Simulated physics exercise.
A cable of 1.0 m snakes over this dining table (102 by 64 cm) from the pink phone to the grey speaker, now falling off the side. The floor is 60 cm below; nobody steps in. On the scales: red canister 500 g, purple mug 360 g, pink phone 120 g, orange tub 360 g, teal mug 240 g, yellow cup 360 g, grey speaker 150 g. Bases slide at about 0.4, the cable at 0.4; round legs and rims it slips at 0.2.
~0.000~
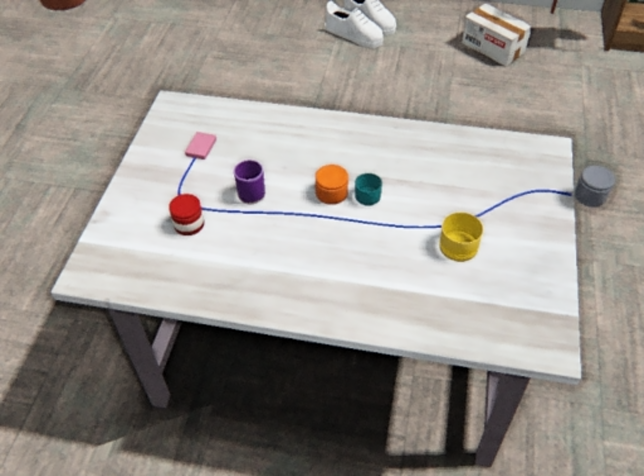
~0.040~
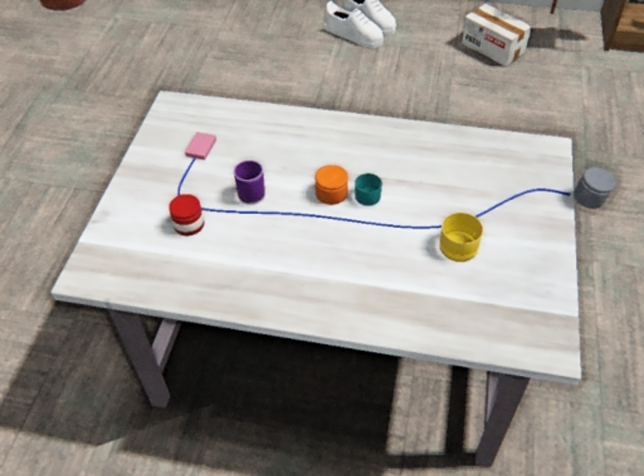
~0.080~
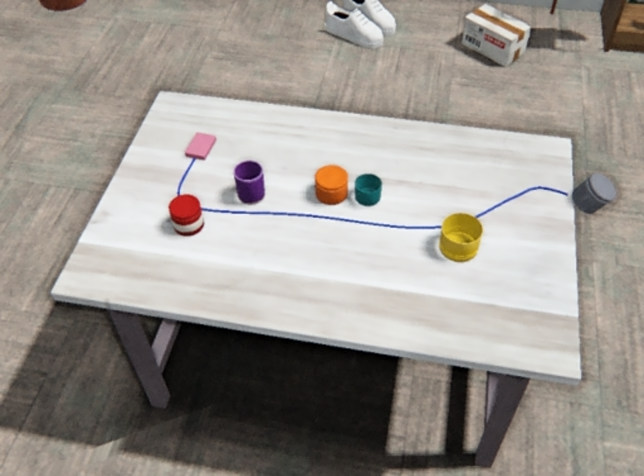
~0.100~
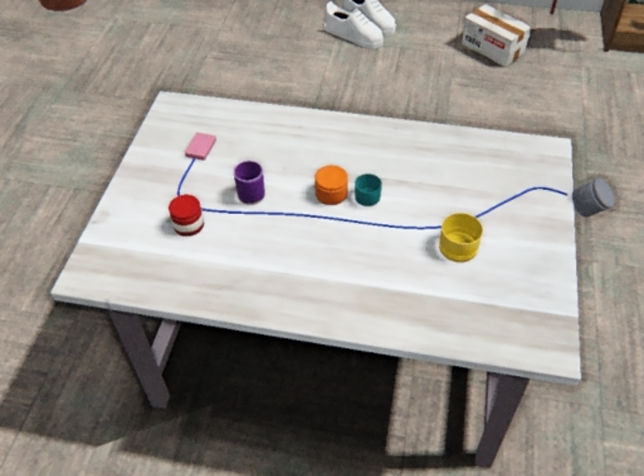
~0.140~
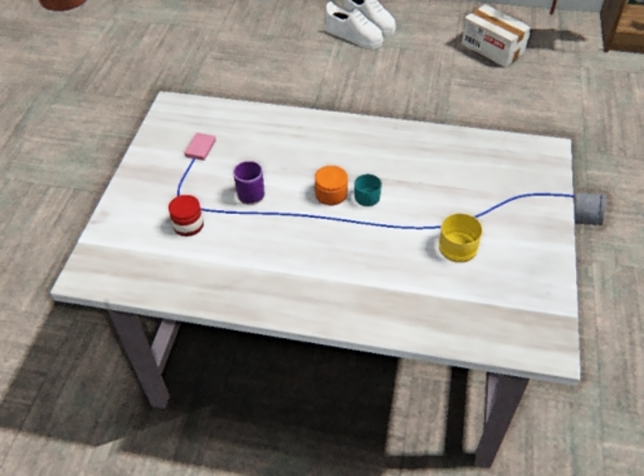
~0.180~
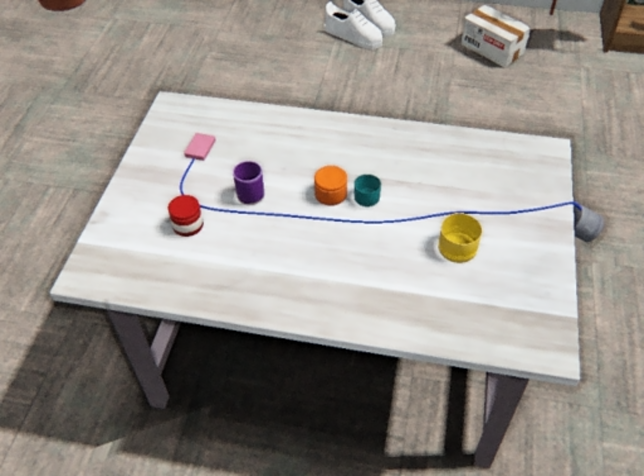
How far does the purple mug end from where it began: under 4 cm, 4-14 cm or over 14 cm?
The purple mug stays in the low band.
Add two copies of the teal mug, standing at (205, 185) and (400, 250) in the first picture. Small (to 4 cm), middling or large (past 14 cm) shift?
In that order: Small, small.
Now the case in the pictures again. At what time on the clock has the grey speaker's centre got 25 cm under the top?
About: 0.48 s.
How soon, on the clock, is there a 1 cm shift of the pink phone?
About: Pink phone 0.28 s.
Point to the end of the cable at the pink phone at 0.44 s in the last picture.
Near (235, 171).
By 0.4 s, the cable's tail end at (235, 171); grey speaker over the edge, pink phone 8 cm off its start.
By 0.7 s, the cable's tail end at (229, 185); grey speaker over the edge, pink phone 11 cm off its start.
By 0.9 s, the cable's tail end at (231, 192); pink phone 12 cm off its start at (223, 176), grey speaker over the edge.
By 1.2 s, the cable's tail end at (231, 193); pink phone 13 cm off its start, grey speaker over the edge.
By 2.4 s, the cable's tail end at (231, 193); purple mug 0 cm off its start at (248, 171), pink phone 13 cm off its start at (224, 177), grey speaker over the edge.
